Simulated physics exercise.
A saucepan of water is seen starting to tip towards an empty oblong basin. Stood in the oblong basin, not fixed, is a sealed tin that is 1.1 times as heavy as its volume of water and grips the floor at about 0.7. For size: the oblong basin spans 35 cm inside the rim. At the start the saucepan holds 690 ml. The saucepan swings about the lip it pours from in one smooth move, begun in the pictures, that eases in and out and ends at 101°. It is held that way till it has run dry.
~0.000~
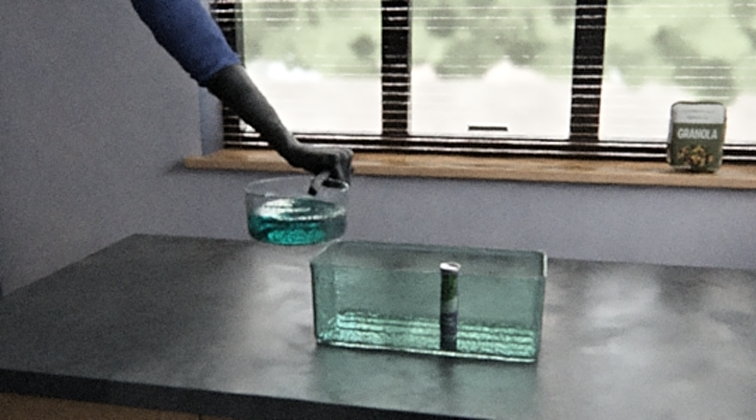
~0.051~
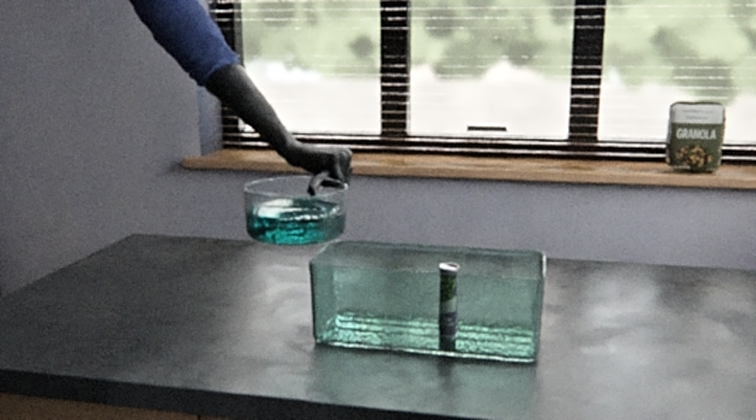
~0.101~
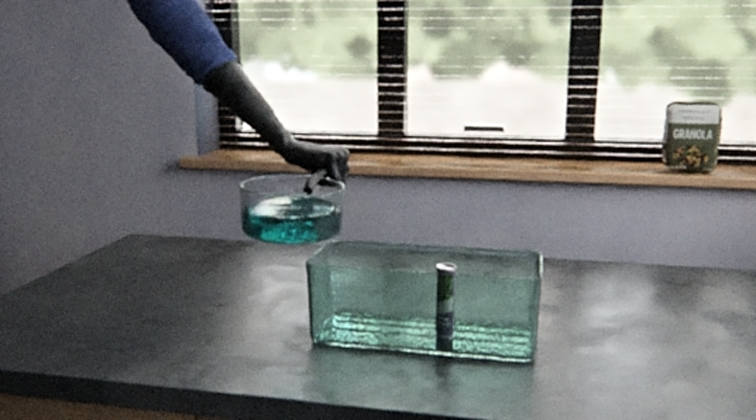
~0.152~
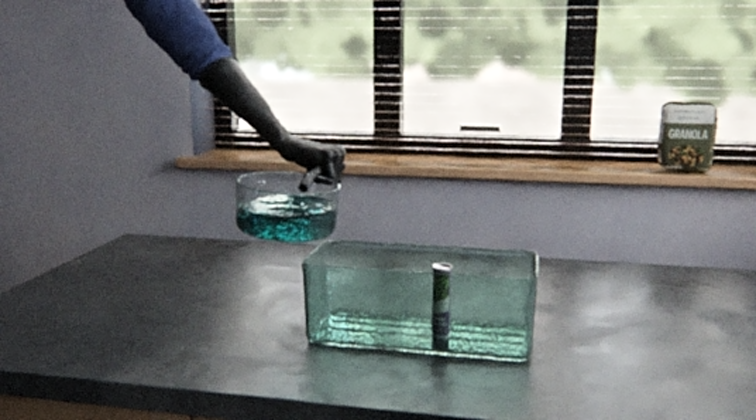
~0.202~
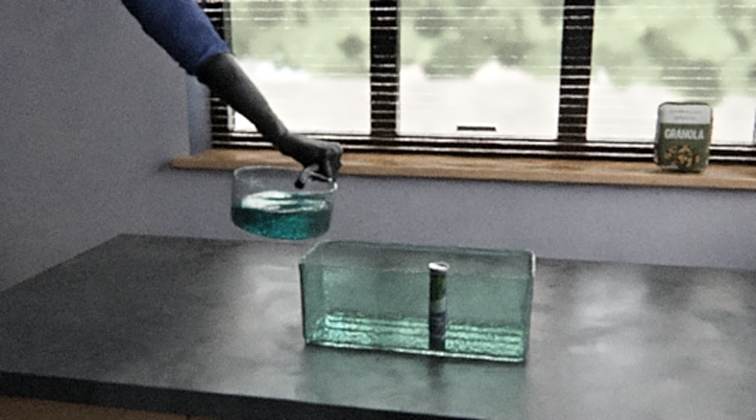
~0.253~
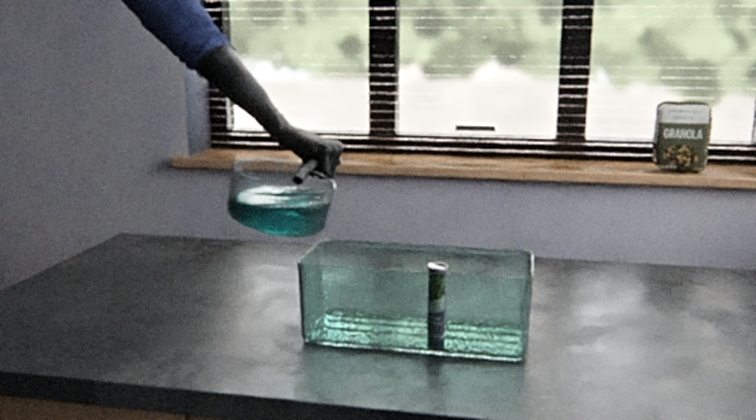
On a dark counter by a window, a hand slowly tilts a clear pan of teal liquid.
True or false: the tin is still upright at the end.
True.
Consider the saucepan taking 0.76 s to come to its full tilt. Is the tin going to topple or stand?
The tin tips over.
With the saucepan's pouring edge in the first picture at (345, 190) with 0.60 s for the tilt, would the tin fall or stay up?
Result: Tin tipped over.
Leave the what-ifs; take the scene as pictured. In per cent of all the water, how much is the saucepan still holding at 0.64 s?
Roughly 70 percent.
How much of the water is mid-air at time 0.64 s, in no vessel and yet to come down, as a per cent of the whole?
28 %.
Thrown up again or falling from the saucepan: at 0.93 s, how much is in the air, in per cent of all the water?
Something like 20 per cent of the total.
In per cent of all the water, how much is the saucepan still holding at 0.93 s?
16 %.
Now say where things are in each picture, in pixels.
In the first picture, tilt 0°; pouring edge (346, 190); surface from (254, 207) to (345, 211); the oblong basin's rim runs from (322, 252) to (545, 266); the tin's top is at (450, 269).
In the second picture, tilt 1°; pouring edge (345, 190); surface from (252, 207) to (344, 211).
In the third picture, tilt 2°; pouring edge (342, 191); surface from (249, 206) to (340, 209).
In the fourth picture, tilt 5°; pouring edge (337, 190); surface from (244, 203) to (335, 207).
In the fifth picture, tilt 9°; pouring edge (334, 190); surface from (238, 199) to (331, 204).
In the sixth picture, tilt 14°; pouring edge (333, 190); surface from (235, 193) to (329, 200).
Then, 0.64 s in, the tilt is 68° and 70 per cent is still to pour; the tin stands where it began.
Then, 0.93 s in, the tilt is 98° and 15 per cent is still to pour; the tin stands where it began.
Then, 1.23 s in, the tilt is 101° and 1 per cent is still to pour; the tin stands where it began.
Then, 1.55 s in, the tilt is 101° and 0 per cent is still to pour; the tin stands where it began.
Finally, the tin stands where it began.
